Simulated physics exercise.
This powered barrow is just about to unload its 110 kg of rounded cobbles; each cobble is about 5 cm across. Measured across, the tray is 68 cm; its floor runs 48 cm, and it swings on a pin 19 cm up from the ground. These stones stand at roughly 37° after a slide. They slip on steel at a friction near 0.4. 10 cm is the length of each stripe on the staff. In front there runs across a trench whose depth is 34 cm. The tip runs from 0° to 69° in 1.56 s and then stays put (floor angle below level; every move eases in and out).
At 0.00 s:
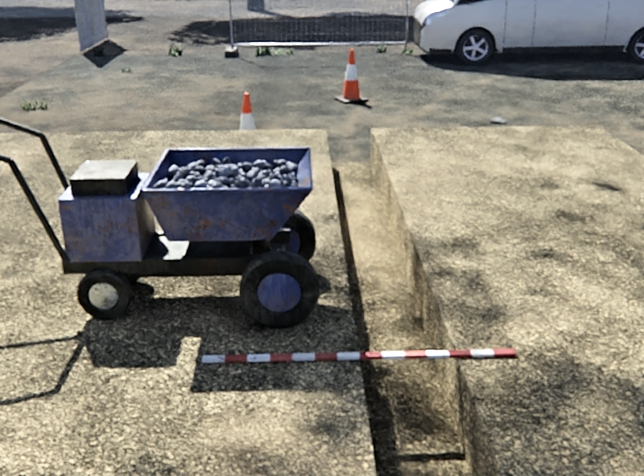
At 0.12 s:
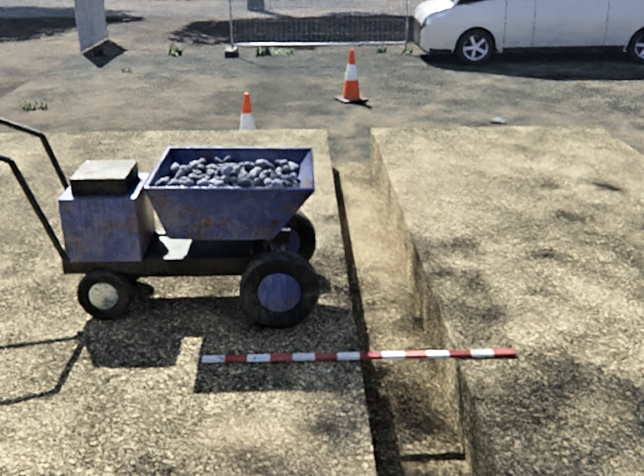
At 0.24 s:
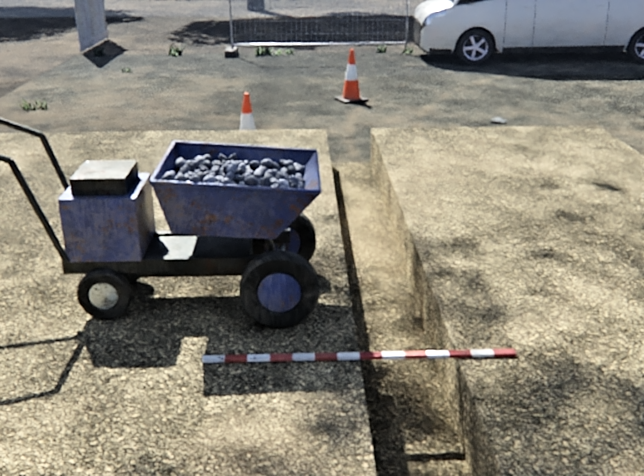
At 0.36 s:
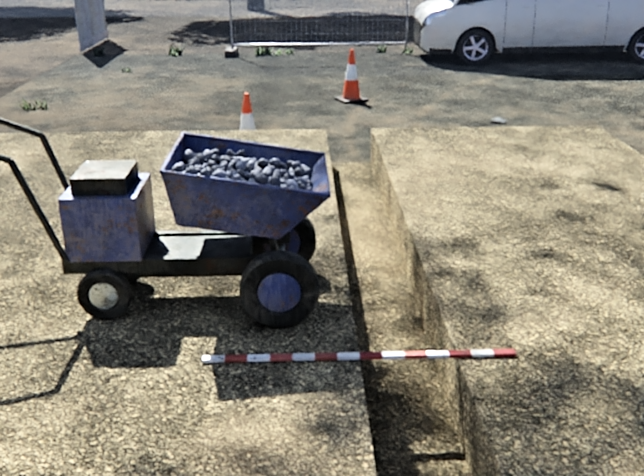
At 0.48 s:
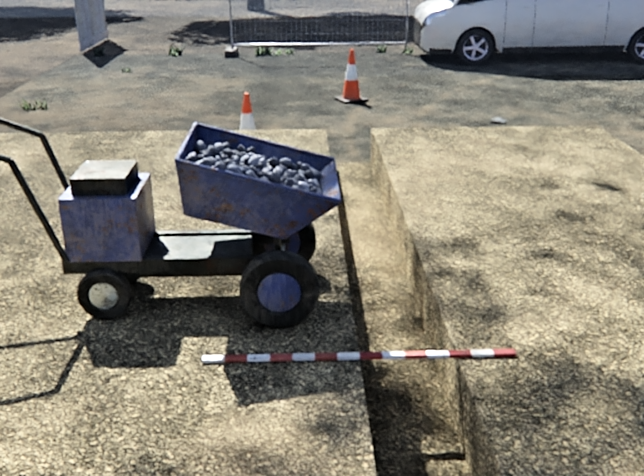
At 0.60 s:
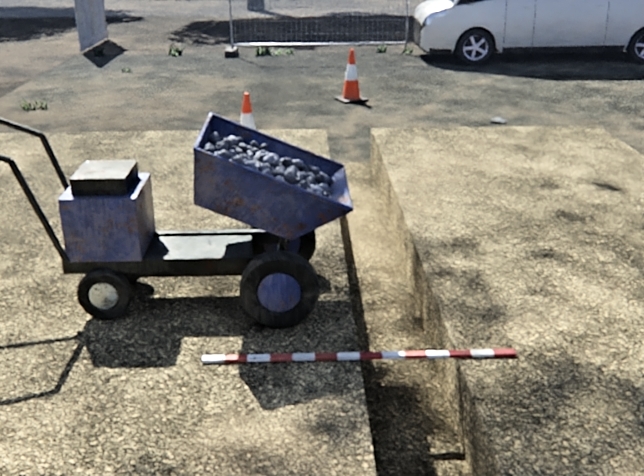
Blue tray loaded with grey rounded stones tilting steadily forward to the right on a stationary wheeled barrow beside a trench.
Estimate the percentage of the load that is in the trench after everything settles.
Roughly 87 per cent of the load.
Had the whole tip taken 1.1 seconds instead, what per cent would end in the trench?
About 75%.
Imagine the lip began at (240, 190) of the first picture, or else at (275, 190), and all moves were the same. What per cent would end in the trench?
90 %, then 100 %.
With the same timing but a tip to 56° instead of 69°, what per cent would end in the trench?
In that case near 45 per cent.
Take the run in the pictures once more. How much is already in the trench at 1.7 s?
Around 35 per cent of it, at that instant.
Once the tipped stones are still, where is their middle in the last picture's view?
Centre estimate: Around (409, 339).
After 1.2 s the floor is at 58°; 99 % in the tray, 1 % in the trench; the foremost stones are at (385, 241).
After 1.7 s the floor is at 69°; 57 % in the tray, 36 % in the trench, 7 % past the trench; the foremost stones are at (479, 301).
After 2.0 s the floor is at 69°; 28 % in the tray, 59 % in the trench, 13 % past the trench; the foremost stones are at (534, 283).
After 4.0 s the floor is at 69°; 0 % in the tray, 87 % in the trench, 13 % past the trench; the foremost stones are at (571, 280).
